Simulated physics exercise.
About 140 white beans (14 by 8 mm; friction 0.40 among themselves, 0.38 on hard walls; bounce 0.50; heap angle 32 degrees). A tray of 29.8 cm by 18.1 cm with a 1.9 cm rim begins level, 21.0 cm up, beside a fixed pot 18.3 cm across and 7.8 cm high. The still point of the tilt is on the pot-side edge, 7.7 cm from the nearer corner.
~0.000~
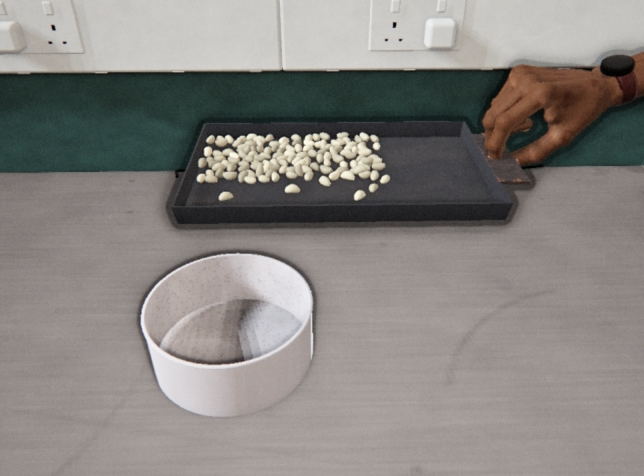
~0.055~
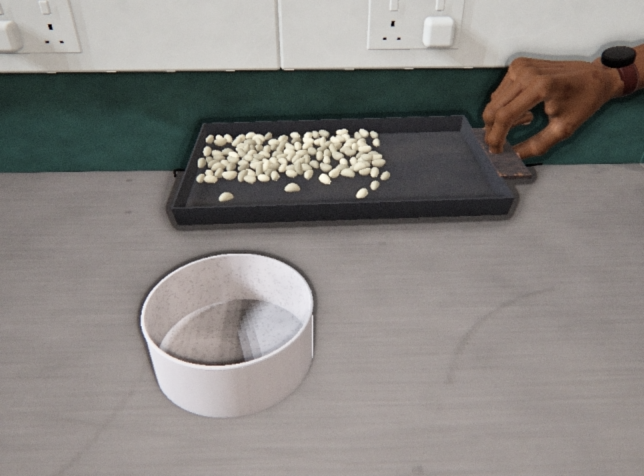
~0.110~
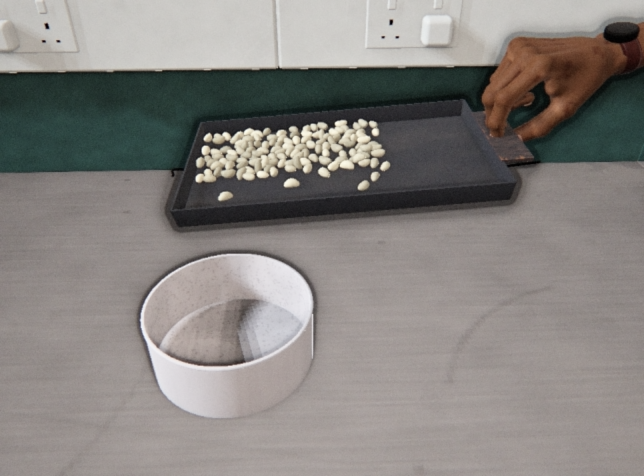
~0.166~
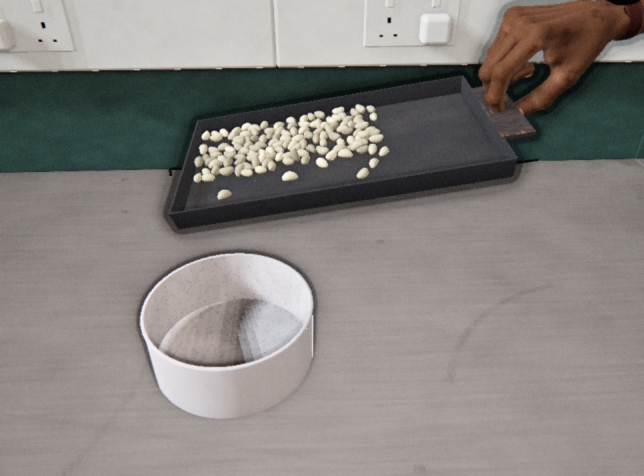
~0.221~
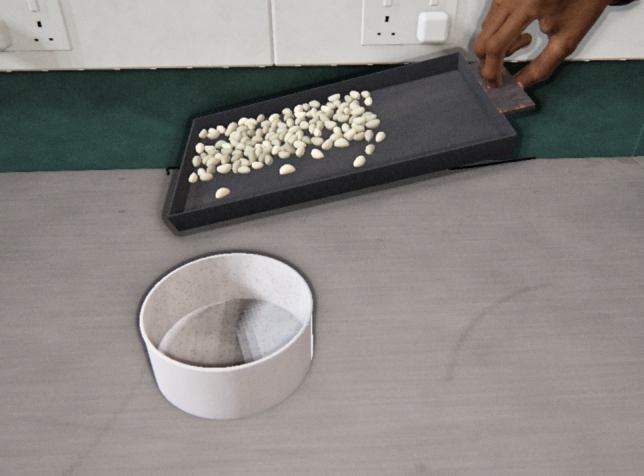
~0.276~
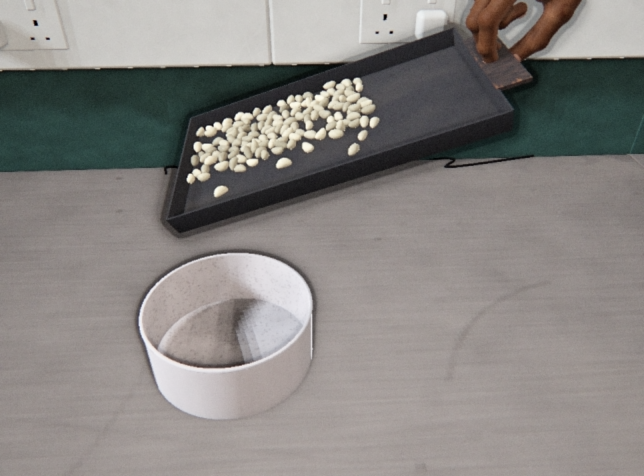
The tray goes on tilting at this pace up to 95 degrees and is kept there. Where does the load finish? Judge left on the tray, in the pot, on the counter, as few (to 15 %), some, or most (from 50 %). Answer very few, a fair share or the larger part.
Tray very few, pot the larger part, counter a fair share.
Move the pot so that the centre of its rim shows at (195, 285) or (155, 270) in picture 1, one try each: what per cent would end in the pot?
Some 90 and 60 per cent.
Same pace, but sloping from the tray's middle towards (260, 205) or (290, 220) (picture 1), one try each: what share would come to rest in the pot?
Some 90 and 95 per cent.
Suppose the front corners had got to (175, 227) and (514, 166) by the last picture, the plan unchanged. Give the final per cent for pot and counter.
Pot 95, counter 0.
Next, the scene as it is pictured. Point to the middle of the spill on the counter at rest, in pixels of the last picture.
At about (107, 326).
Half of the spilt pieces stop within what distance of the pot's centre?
Some 20 cm.
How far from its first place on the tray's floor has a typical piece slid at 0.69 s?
About 8 cm.
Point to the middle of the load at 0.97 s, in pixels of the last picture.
At about (174, 181).
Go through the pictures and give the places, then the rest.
The first frame shows tray tilt 0 degrees, front corners at (175, 205) and (509, 201); middle of the pieces at (291, 159); pot at (228, 303).
The second frame shows tray tilt 1 degrees, front corners at (175, 207) and (510, 196); middle of the pieces at (291, 157).
The third frame shows tray tilt 4 degrees, front corners at (174, 209) and (512, 181), lowest corner left front; middle of the pieces at (290, 152).
The fourth frame shows tray tilt 9 degrees, front corners at (172, 212) and (513, 157), lowest corner left front; middle of the pieces at (287, 144).
The fifth frame shows tray tilt 14 degrees, front corners at (171, 214) and (512, 134), lowest corner left front; middle of the pieces at (283, 137).
The sixth frame shows tray tilt 19 degrees, front corners at (169, 217) and (509, 110), lowest corner left front; middle of the pieces at (279, 129); pot at (227, 305). The tray's pace is about 90 degrees a second.
After 0.69 s, tilt 55 degrees; the tray holds 100 %, the pot 0 %.
Then, at 0.97 s, tilt 80 degrees; the tray holds 85 %, the pot 0 %.
After 1.35 s, tilt 95 degrees; the tray holds 15 %, the pot 50 %.
By 2.7 s all is still; tray 0 %, pot 70 %, counter 30 %.
